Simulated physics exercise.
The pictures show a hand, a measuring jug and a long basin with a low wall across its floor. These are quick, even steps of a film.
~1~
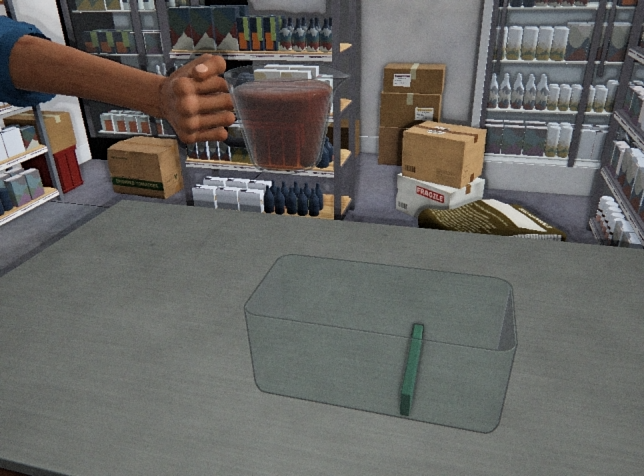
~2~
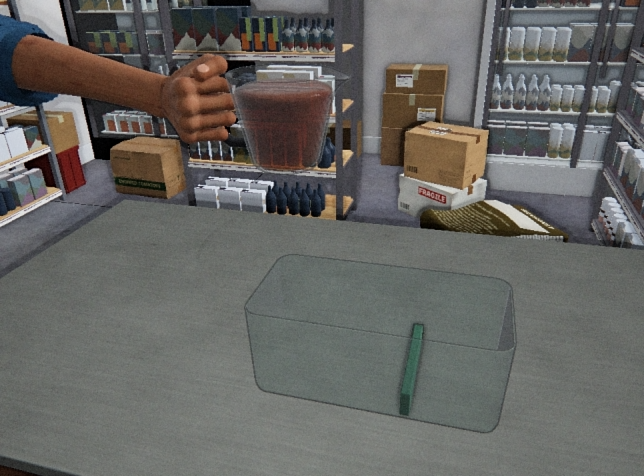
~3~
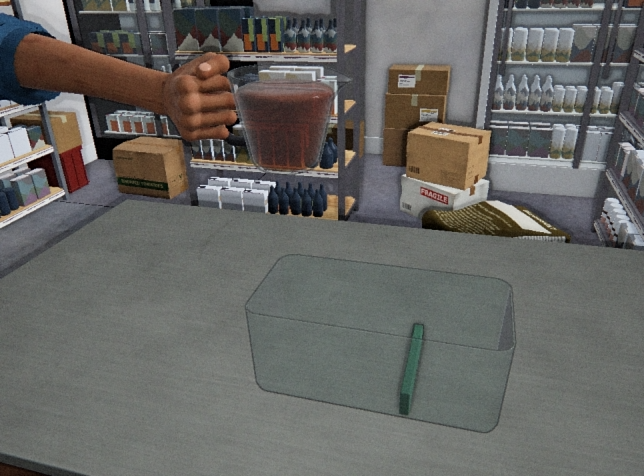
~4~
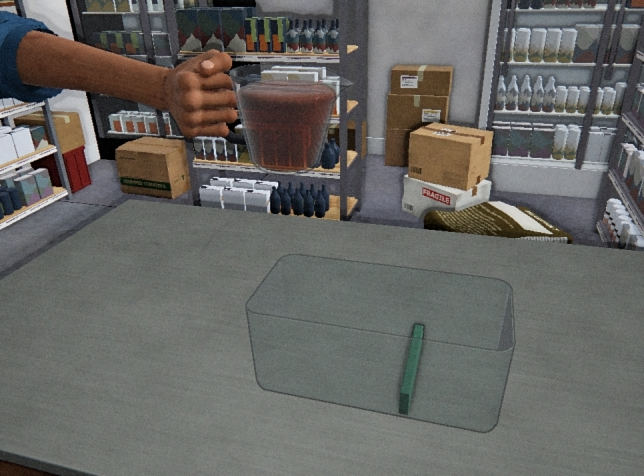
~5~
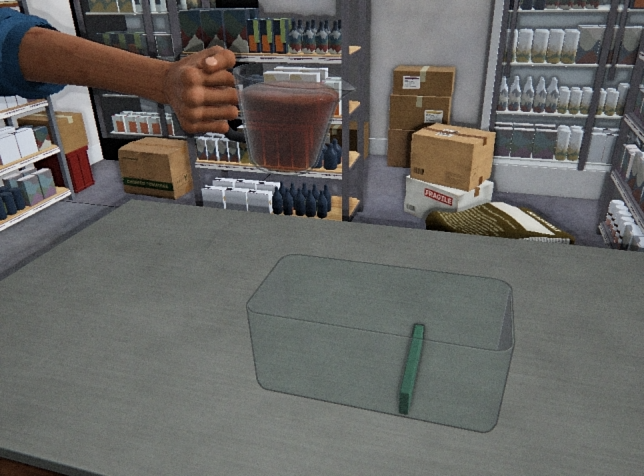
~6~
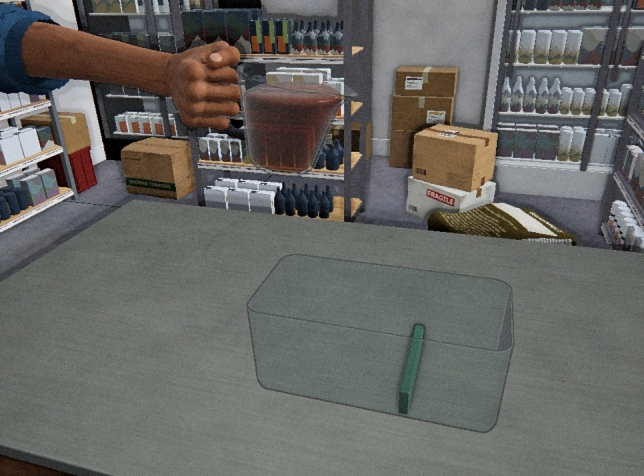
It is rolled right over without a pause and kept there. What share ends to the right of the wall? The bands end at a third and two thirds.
It comes to between a third and two thirds.
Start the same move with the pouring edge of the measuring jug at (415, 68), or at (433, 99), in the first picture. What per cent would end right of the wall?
About 65 and 60 per cent.
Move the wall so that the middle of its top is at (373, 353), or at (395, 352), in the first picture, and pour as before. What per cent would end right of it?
Roughly 85 per cent, and 70 per cent.
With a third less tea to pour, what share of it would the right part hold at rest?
Some 10 per cent.
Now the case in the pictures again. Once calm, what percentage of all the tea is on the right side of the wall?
Near 40 %.
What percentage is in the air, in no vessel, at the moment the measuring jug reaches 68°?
It comes to 30 per cent or so.
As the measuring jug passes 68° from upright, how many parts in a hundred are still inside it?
Close to 65 per cent.
A moment on, the measuring jug is tipped part way and 64 per cent is still to pour, 1 is left of the wall and 5 right of it.
Next, the measuring jug is tipped right over and 8 per cent is still to pour, 30 is left of the wall and 40 right of it.
Then the measuring jug is tipped right over and 0 per cent is still to pour, 56 is left of the wall and 41 right of it.
Later the measuring jug is tipped right over and 0 per cent is still to pour, 56 is left of the wall and 42 right of it.
At rest 56 per cent lies left of the wall, 42 right of it and 2 outside.
